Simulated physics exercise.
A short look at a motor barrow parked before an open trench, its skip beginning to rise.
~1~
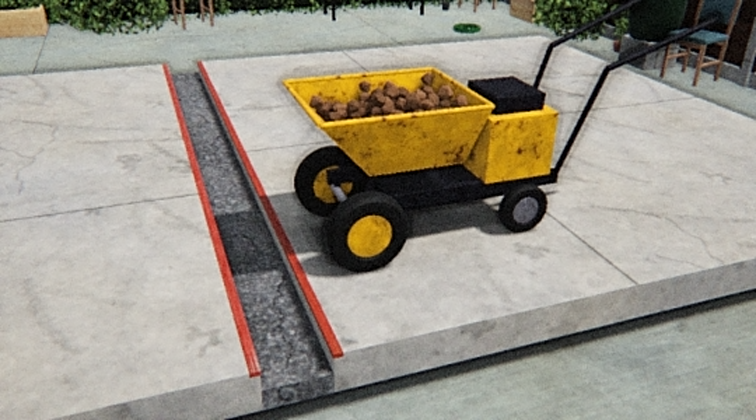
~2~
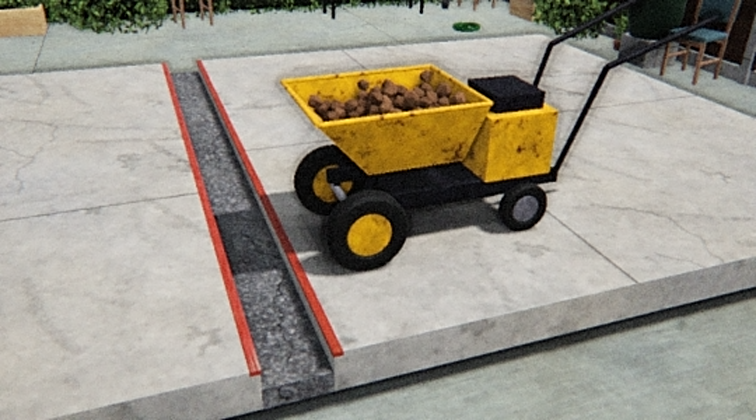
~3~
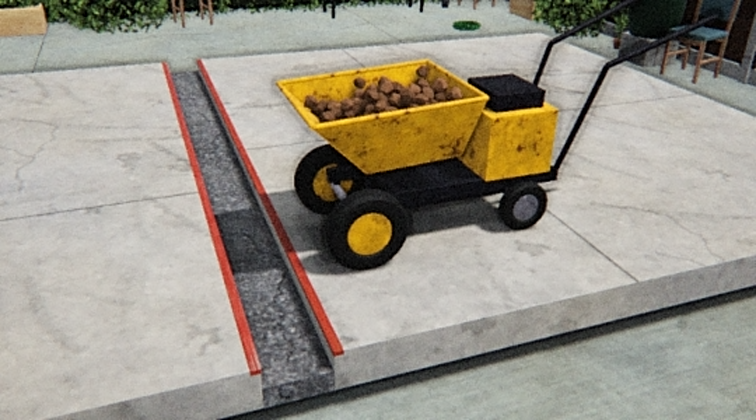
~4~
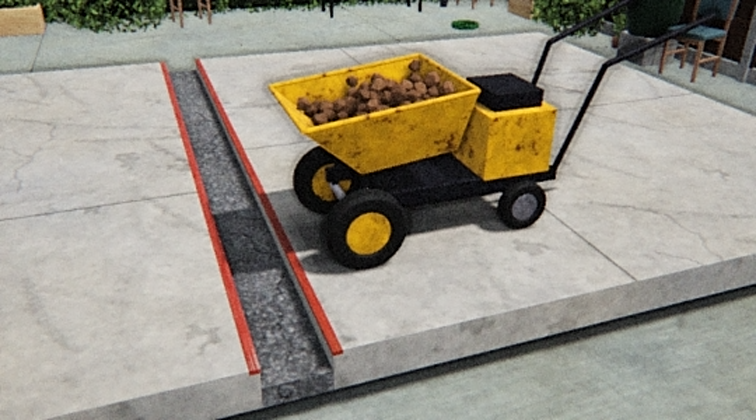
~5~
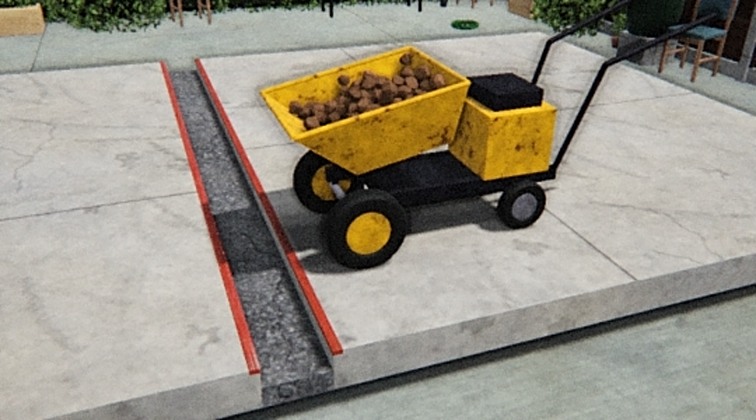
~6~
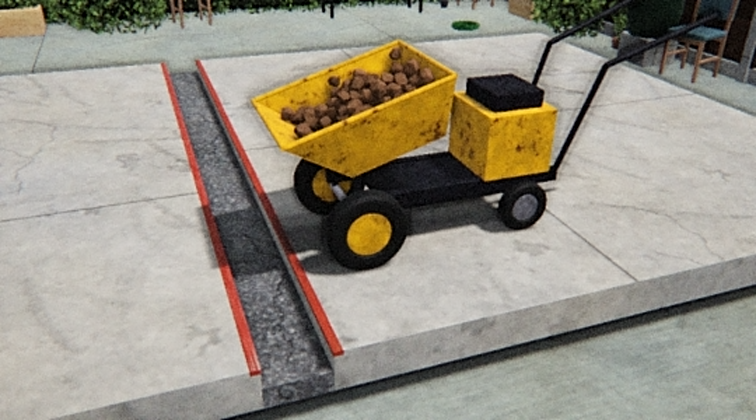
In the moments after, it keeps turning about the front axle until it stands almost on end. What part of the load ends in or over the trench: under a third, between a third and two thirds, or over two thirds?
The trench takes less than a third.
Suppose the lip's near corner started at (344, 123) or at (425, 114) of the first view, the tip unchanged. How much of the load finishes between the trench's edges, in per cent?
Roughly 40 per cent, and 60 per cent.
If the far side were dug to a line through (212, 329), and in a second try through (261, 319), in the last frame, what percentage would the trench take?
In turn 50 and 0 in a hundred.
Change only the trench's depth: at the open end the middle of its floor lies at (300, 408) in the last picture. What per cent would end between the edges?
It comes to 0 per cent or so.
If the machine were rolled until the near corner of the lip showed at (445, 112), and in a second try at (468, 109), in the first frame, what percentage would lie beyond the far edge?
Roughly 0 per cent, and 0 per cent.
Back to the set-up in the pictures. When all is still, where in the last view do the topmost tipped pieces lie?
Around (186, 250).
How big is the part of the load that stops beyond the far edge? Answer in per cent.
Close to 80 per cent.
Shortly afterwards, skip tipped steeply; the whole lot in the skip.
Next, skip tipped right over; near two thirds in the skip; near a third beyond it; a little falling.
Some moments later, skip tipped right over; near a quarter in the skip; only a few in or heaped over the trench; the bulk beyond it.
In the end, skip tipped right over; near a quarter in the skip; only a few in or heaped over the trench; the bulk beyond it.
